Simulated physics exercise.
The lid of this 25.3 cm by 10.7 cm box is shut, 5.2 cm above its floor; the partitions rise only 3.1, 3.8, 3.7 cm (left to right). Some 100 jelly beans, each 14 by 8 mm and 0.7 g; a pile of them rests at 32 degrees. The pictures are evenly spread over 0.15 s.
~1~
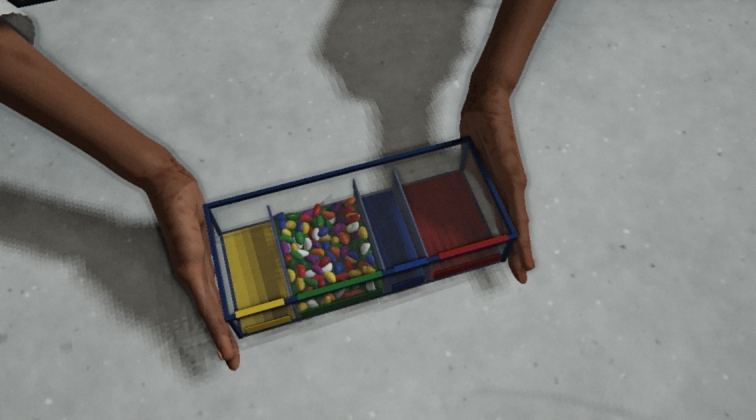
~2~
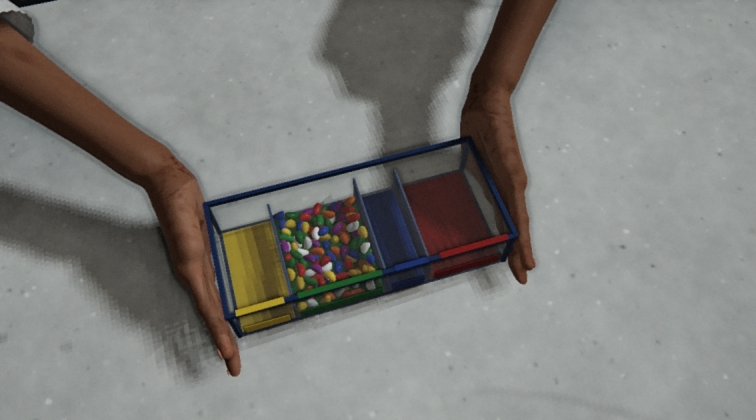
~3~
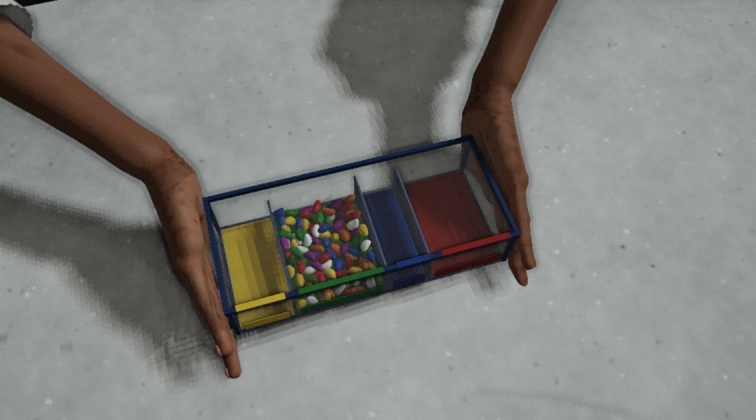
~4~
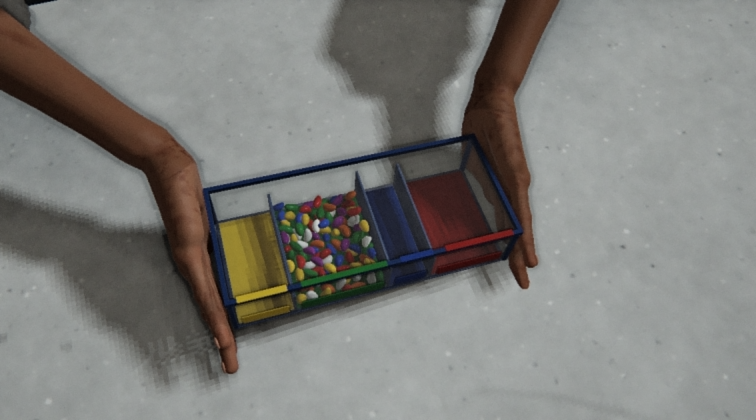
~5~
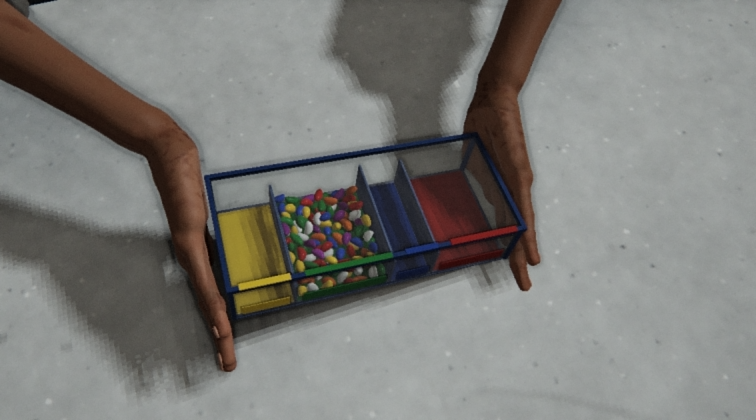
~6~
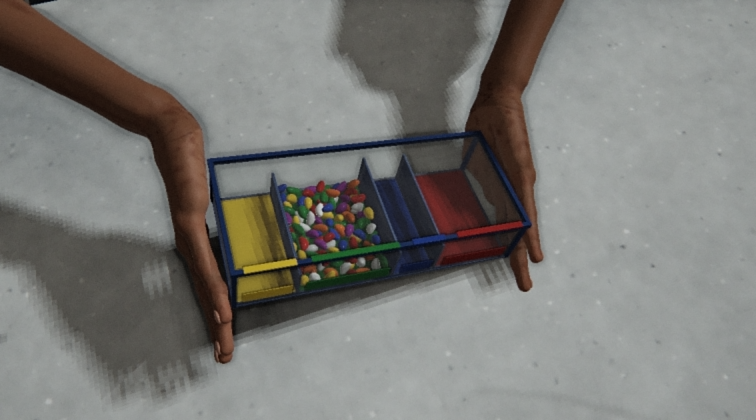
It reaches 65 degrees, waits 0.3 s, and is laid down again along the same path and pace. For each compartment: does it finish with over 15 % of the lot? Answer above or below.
Red: Below, blue: Below, green: Above, yellow: Below.
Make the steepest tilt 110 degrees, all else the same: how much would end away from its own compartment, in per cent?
Some 25 per cent.
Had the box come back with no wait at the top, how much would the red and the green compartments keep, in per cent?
Then: Red 0, green 90.
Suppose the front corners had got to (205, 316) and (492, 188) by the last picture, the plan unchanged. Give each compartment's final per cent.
Red 0, blue 0, green 85, yellow 15.
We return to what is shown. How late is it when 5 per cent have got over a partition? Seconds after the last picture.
Near 0.55 s.
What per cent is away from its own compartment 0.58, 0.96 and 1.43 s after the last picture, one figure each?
In turn: 5, 5, 5.
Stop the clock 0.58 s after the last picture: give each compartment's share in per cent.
Red 0, blue 5, green 95, yellow 0.
Then, 0.58 s after the last picture, tilt 65 degrees; blue 5 %, green 95 %.
Then, 0.96 s after the last picture, tilt 38 degrees; red 5 %, blue 5 %, green 95 %.
Then, 1.43 s after the last picture, tilt 0 degrees; red 5 %, blue 5 %, green 95 %.
In the end, red 5 %, blue 5 %, green 95 %, yellow 0 %.
